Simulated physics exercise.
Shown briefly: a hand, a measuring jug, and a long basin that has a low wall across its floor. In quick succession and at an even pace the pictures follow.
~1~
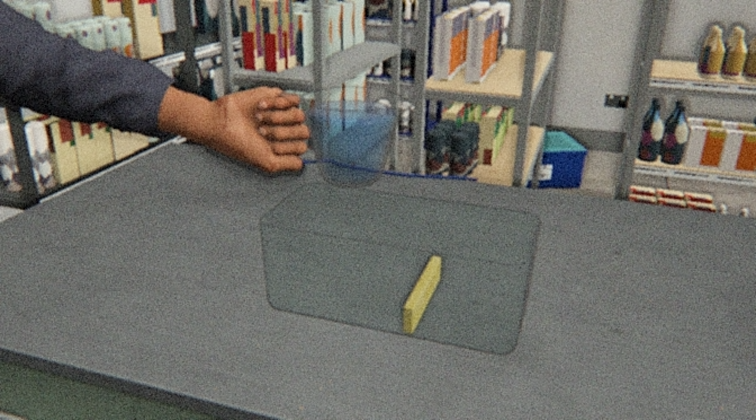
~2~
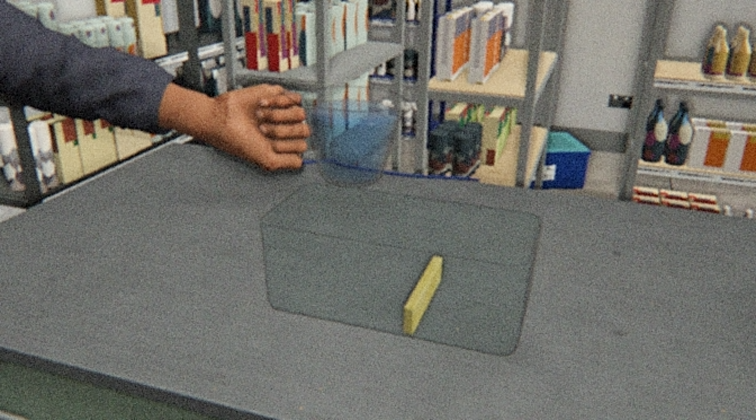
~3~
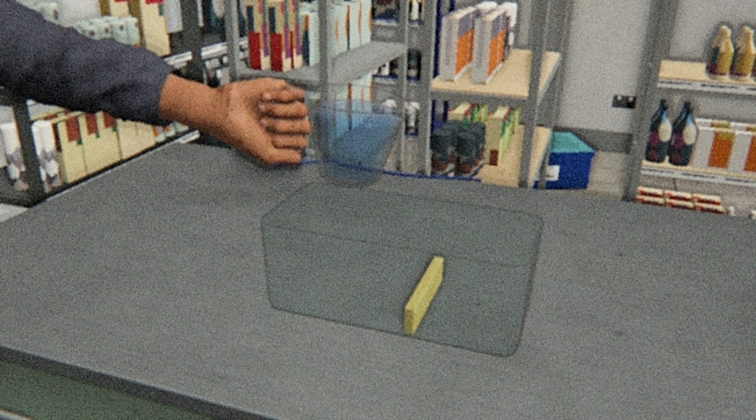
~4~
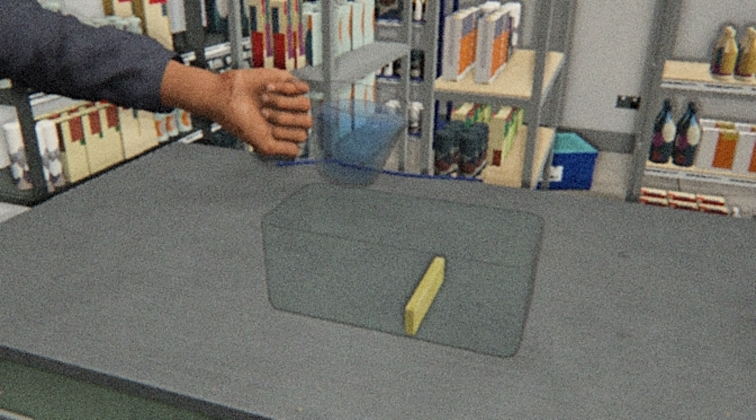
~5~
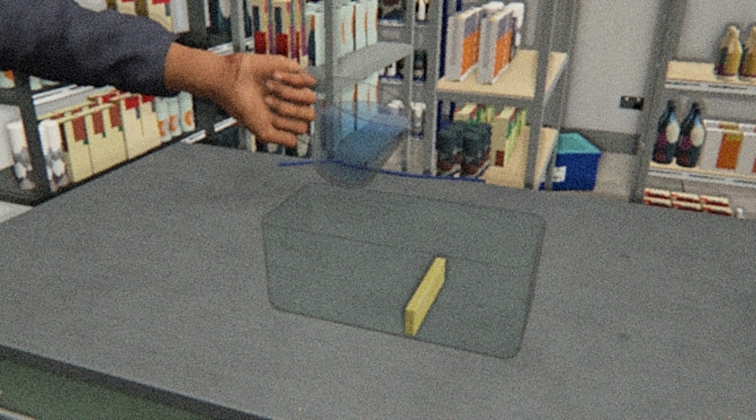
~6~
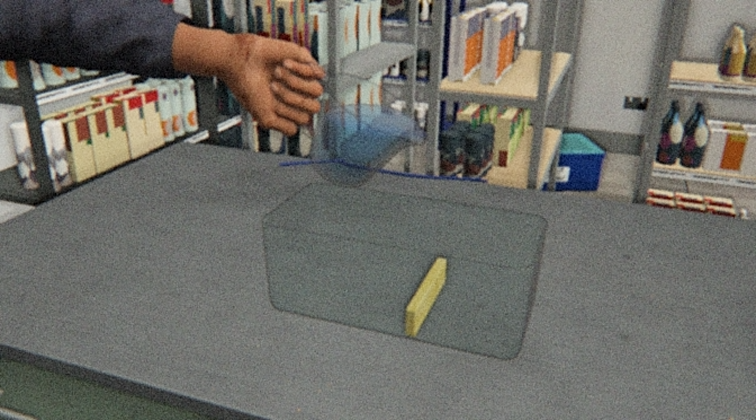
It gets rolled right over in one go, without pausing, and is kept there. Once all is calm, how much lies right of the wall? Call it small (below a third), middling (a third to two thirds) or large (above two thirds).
Large.
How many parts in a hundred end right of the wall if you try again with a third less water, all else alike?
I'd reckon close to 85 %.
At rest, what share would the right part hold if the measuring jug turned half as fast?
Roughly 85 %.
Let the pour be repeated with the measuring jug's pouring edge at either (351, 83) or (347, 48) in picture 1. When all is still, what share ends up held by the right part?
It comes out at around 5 percent and then around 5 percent.
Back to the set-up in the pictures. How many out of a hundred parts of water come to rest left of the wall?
About 15 per cent.
A moment on, the measuring jug is tipped on its side and 44 per cent is still to pour, 1 is left of the wall and 35 right of it.
Next, the measuring jug is tipped on its side and 9 per cent is still to pour, 10 is left of the wall and 74 right of it.
Then the measuring jug is tipped on its side and 1 per cent is still to pour, 11 is left of the wall and 86 right of it.
Later the measuring jug is tipped on its side and 0 per cent is still to pour, 14 is left of the wall and 85 right of it.
In the end 14 per cent lies left of the wall, 85 right of it and 1 outside.
